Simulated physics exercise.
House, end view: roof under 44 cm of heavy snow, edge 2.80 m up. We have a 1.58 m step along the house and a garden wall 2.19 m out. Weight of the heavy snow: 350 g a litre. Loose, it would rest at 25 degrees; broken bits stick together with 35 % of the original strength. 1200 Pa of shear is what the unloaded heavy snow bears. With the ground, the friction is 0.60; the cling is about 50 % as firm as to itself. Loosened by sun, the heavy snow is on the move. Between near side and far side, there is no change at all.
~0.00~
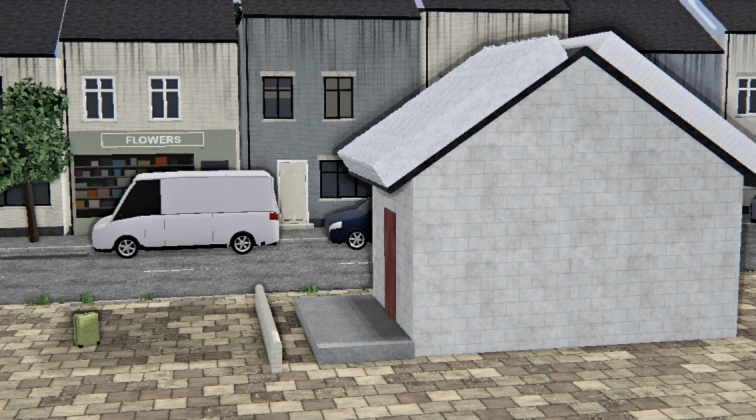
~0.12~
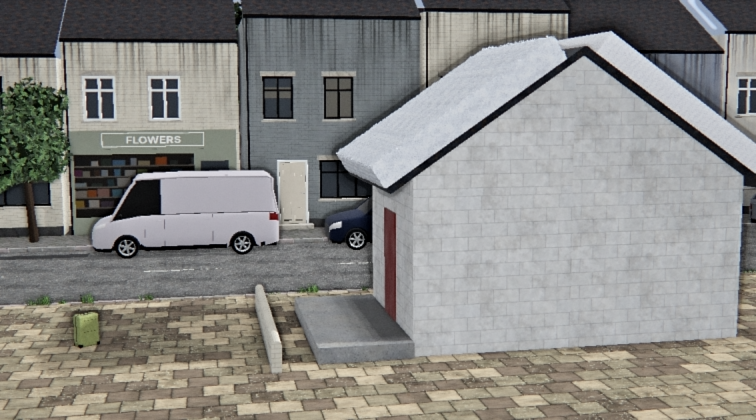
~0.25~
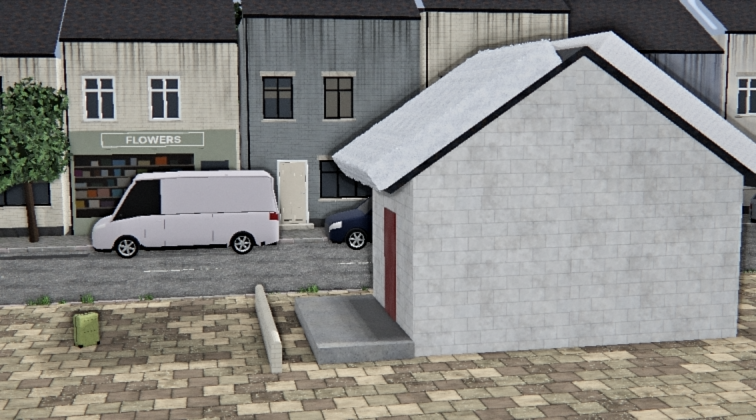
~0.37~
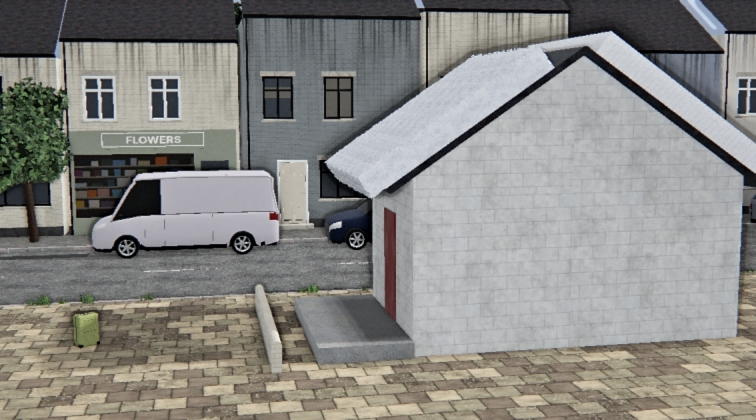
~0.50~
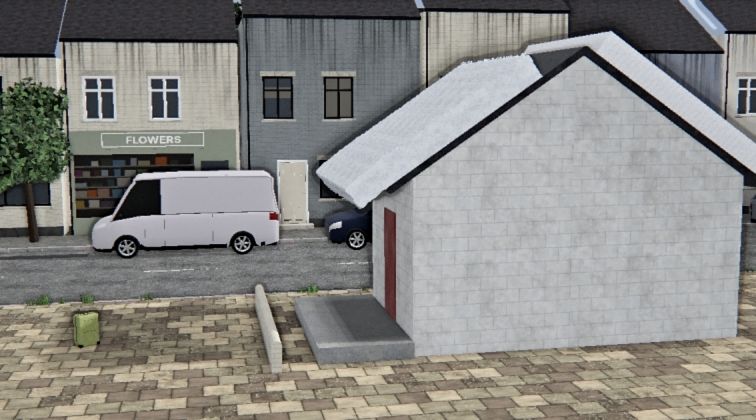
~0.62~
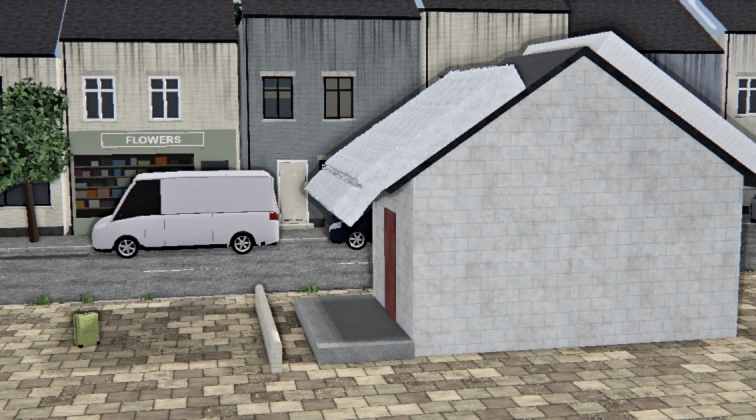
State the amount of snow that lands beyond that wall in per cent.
The amount of snow that lands beyond that wall is near 69 per cent.
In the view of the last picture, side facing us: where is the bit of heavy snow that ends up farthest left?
Pixel: Approx. (27, 382).
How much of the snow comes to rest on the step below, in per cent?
6 %, approx.
By 1.06 s, 54 % is still on the roof and 0 % is past the low wall.
By 1.57 s, none is still on the roof and 58 % is past the low wall.
By 2.09 s, none is still on the roof and 69 % is past the low wall.
By 2.60 s, none is still on the roof and 69 % is past the low wall.
By 3.00 s, at the end, none is still on the roof and 69 % is past the low wall.
